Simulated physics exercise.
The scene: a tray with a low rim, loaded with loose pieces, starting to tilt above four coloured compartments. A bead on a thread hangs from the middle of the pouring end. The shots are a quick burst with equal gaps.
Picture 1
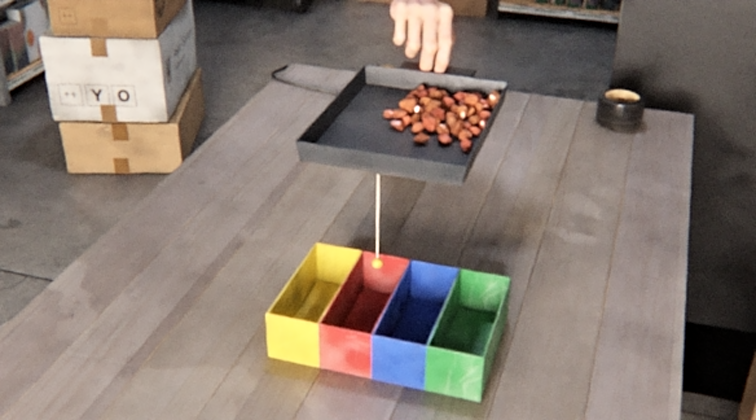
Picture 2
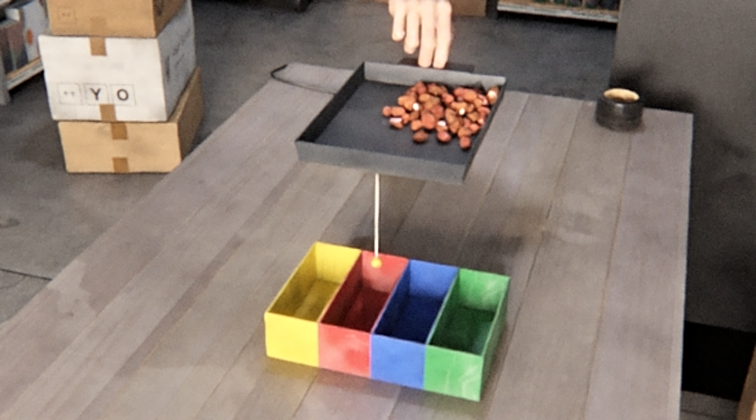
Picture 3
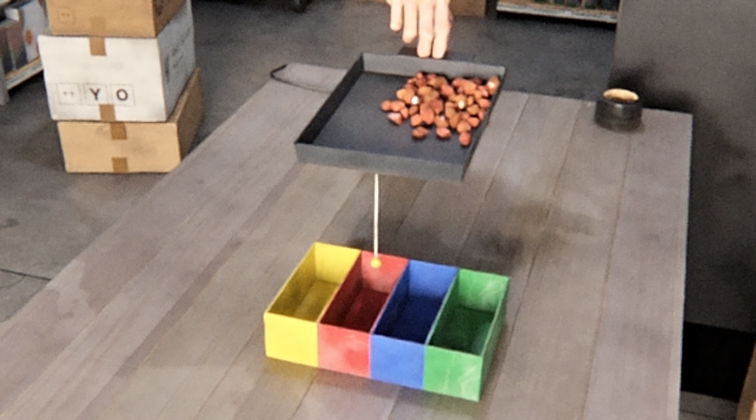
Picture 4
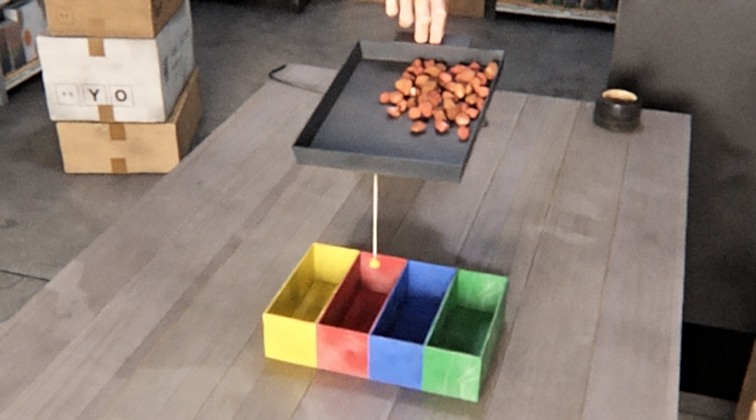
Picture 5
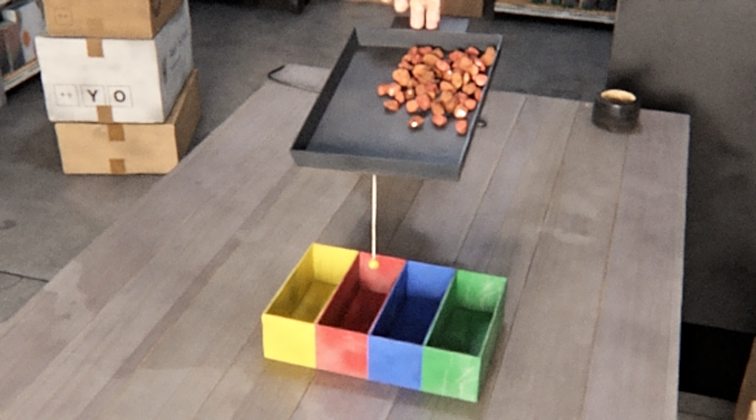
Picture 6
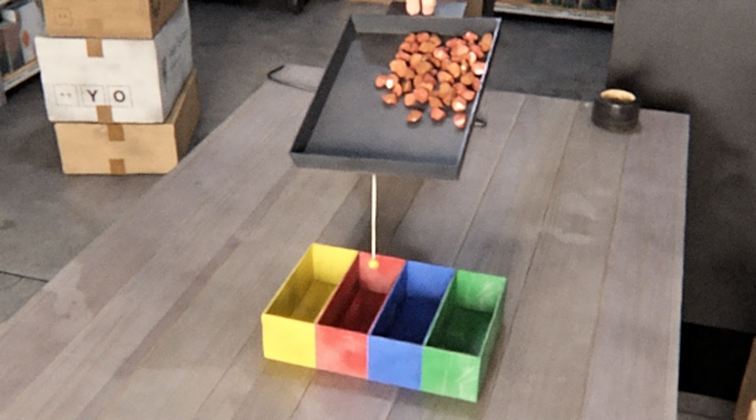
On a wooden table in a storage area, a dark tray of small reddish-brown pieces sits level above yellow, red, blue and green compartments. A hand at the far edge then raises that side, tilting the tray clearly toward its near left corner, while the pieces stay bunched toward the back.
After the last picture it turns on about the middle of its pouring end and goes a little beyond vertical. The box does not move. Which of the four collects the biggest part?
It favours the yellow compartment.
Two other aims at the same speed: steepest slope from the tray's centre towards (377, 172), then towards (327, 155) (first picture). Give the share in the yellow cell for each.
The first gives 20 %, the second 60 %.
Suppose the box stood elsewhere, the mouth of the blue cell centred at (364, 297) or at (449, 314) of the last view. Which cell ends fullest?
The first try: Red. The second: That yellow cell.
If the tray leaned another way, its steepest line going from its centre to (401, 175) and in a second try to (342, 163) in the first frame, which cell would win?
One: The blue cell. Two: The yellow cell.
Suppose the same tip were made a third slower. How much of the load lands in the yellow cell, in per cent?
Close to 40 per cent.
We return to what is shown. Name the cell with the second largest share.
In second place: The red cell.
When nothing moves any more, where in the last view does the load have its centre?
Near (313, 334).
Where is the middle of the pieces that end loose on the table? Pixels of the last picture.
Near (223, 348).
Just after the last frame, tray tipped steeply; almost all on the tray; just a few falling or outside the box.
A moment on, tray tipped past a quarter turn; roughly two thirds on the tray; about a tenth in the yellow cell; about a tenth in the red cell; roughly a quarter falling or outside the box.
Further on, tray tipped past a quarter turn; roughly half in the yellow cell; roughly a quarter in the red cell; just a few in the blue cell; roughly a quarter falling or outside the box.
When it is over, tray tipped past a quarter turn; roughly half in the yellow cell; roughly a quarter in the red cell; just a few in the blue cell; not one in the green cell; roughly a quarter outside the box.
